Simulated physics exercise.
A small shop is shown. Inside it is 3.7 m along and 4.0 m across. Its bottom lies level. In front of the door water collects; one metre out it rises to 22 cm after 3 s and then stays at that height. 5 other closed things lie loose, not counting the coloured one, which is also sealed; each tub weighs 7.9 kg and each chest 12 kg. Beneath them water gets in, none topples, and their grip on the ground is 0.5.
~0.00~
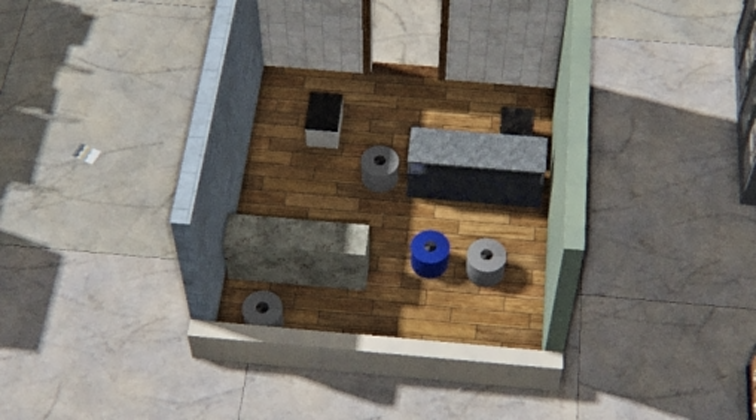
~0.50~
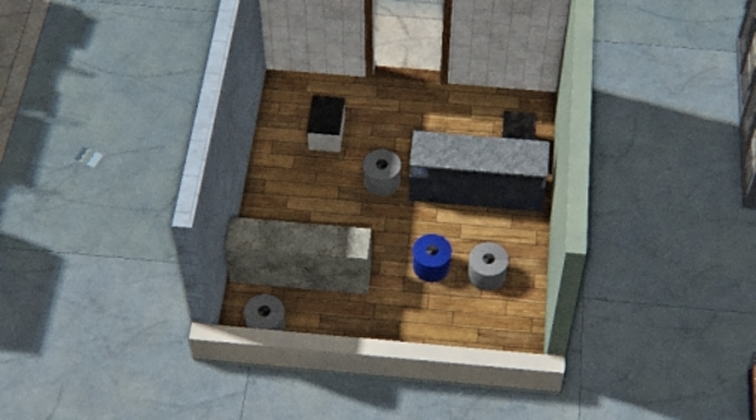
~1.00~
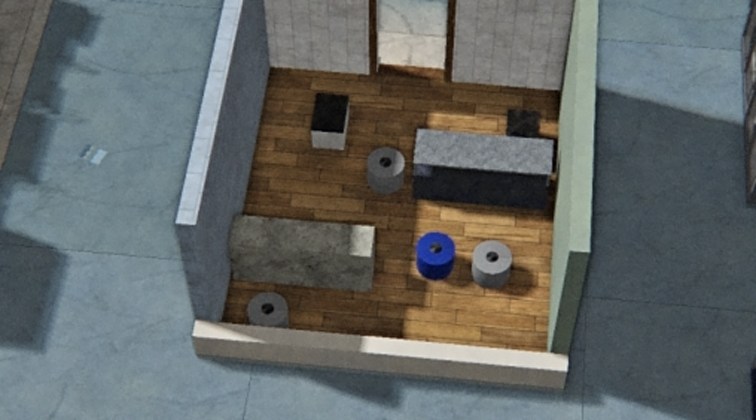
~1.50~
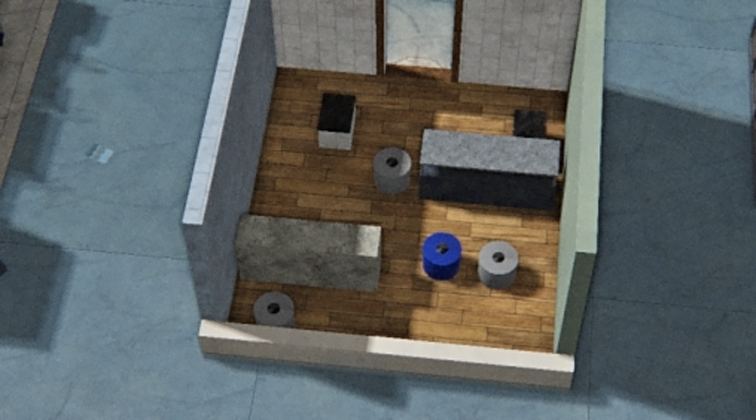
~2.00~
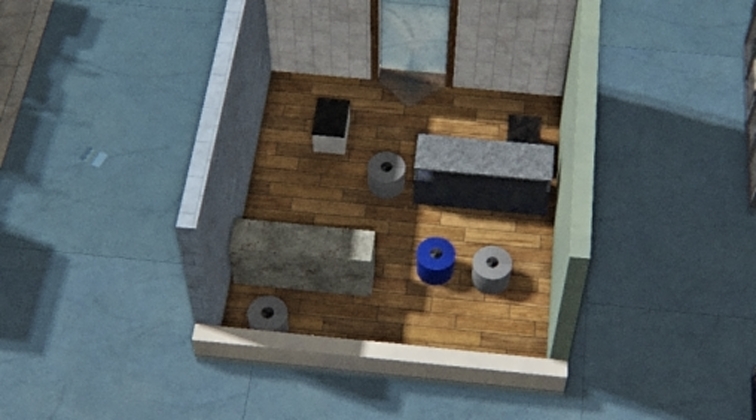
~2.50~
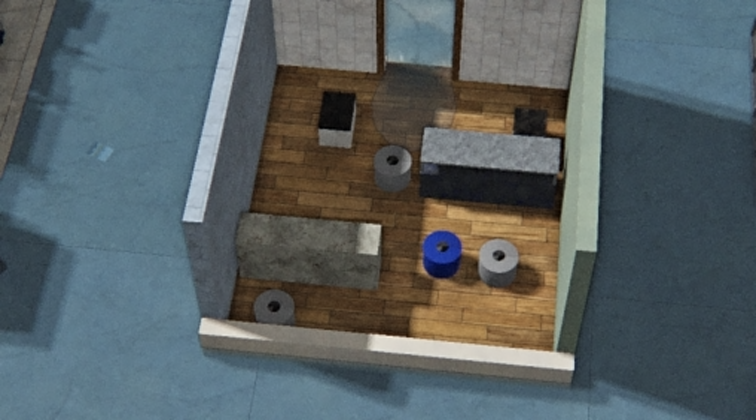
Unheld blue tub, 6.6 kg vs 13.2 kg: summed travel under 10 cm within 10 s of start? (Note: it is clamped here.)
Winning option: Only the heavier.
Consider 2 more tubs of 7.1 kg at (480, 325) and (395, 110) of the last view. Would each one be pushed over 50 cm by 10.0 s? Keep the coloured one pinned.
The first comes out below the threshold, the second above the threshold.
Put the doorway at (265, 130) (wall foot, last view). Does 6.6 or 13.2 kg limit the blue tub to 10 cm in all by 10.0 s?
The answer is that only the greater mass suffices.
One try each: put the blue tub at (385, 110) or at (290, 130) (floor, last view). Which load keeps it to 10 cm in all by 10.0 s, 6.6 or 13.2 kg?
Taking the two spots in turn, neither keeps it, then neither keeps it.
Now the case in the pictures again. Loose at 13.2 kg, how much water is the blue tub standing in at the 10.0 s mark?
Something like 5 centimetres.
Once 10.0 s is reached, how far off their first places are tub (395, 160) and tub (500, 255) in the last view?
In turn: 100 cm, 0 cm.
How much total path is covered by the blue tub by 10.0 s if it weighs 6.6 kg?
20 cm, roughly.
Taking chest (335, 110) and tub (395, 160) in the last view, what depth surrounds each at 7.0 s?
Roughly 6 and 6 cm.
After 3.5 s the blue tub would be 0 cm from its start with 6.6 kg and 0 cm from its start with 13.2 kg; 0 cm of water round it then.
After 4.5 s the blue tub would be 0 cm from its start with 6.6 kg and 0 cm from its start with 13.2 kg; 1 cm of water round it then.
After 7.0 s the blue tub would be 14 cm from its start with 6.6 kg and 2 cm from its start with 13.2 kg; 3 cm of water round it then.
After 10.0 s the blue tub would be 25 cm from its start with 6.6 kg and 2 cm from its start with 13.2 kg; 5 cm of water round it then.
